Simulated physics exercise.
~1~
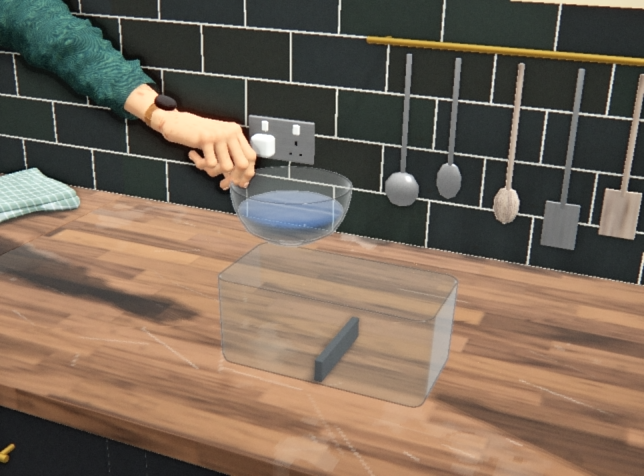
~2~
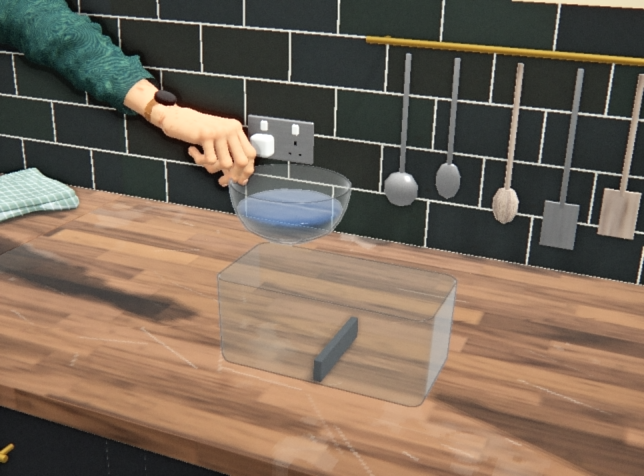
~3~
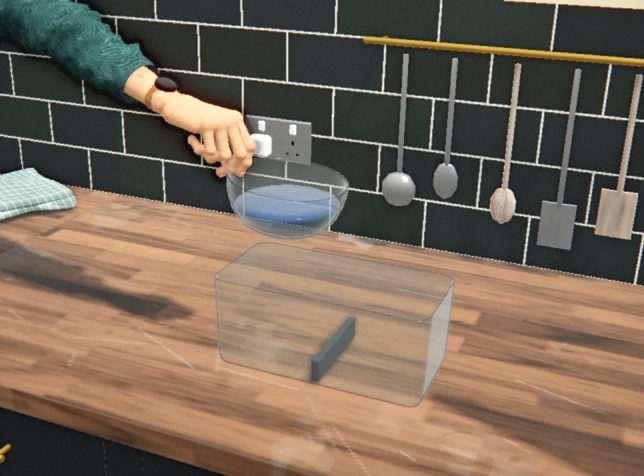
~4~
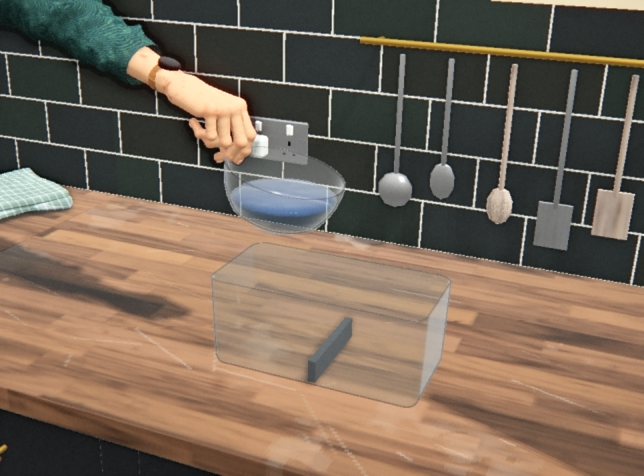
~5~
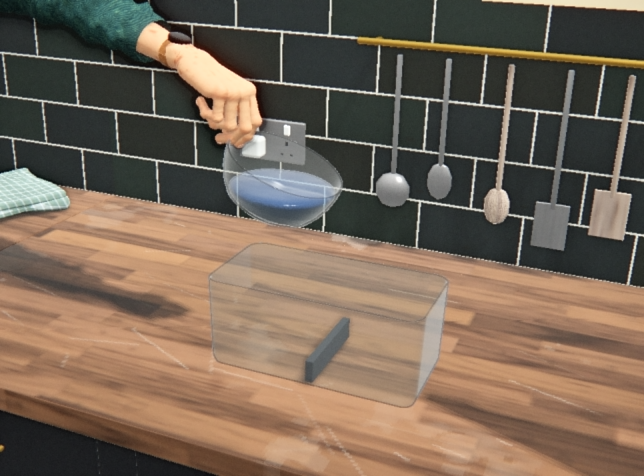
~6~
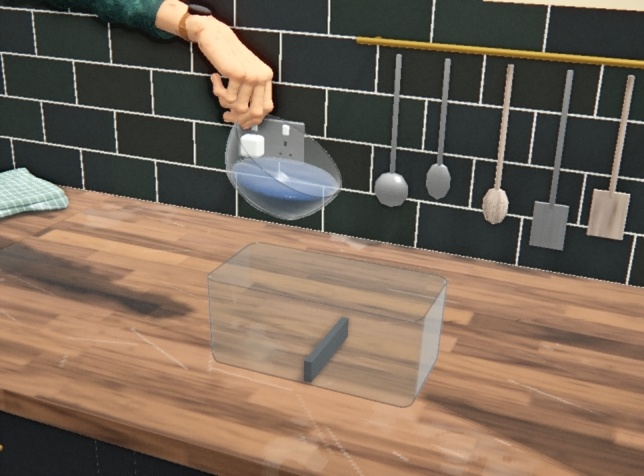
In a kitchen with dark green-black tiles and a wooden worktop, seen from slightly above, utensils hang from a brass rail at the right and a checked cloth lies at the left. A hand in a green knitted sleeve holds a clear bowl of blue water above a long transparent basin with a low dark wall inside. The hand rises and steadily tilts the bowl rightward, while the camera drifts very slightly.
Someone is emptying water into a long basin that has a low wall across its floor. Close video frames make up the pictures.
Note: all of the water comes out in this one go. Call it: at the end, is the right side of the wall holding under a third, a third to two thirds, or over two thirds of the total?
The right side holds a third to two thirds of the total.
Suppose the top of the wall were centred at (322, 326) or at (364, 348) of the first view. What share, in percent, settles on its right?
Around 65 per cent for the first, around 35 per cent for the second.
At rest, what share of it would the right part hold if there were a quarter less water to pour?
Estimated share: Close to 60 per cent.
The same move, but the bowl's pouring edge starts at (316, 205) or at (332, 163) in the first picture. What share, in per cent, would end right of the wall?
About 80 % the first time, about 55 % the second.
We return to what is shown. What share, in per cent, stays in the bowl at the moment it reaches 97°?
Around 25 in a hundred has not poured out yet.
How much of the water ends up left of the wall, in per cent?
It is close to 50 per cent.
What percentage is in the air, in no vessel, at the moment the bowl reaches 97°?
Estimate: Some 65 per cent.
A moment on, the bowl is tipped on its side and 23 per cent is still to pour, 0 is left of the wall and 12 right of it.
Next, the bowl is tipped right over and 0 per cent is still to pour, 11 is left of the wall and 83 right of it.
Then the bowl is tipped right over and 0 per cent is still to pour, 46 is left of the wall and 47 right of it.
Later the bowl is tipped right over and 0 per cent is still to pour, 48 is left of the wall and 46 right of it.
At rest 48 per cent lies left of the wall, 46 right of it and 6 outside.
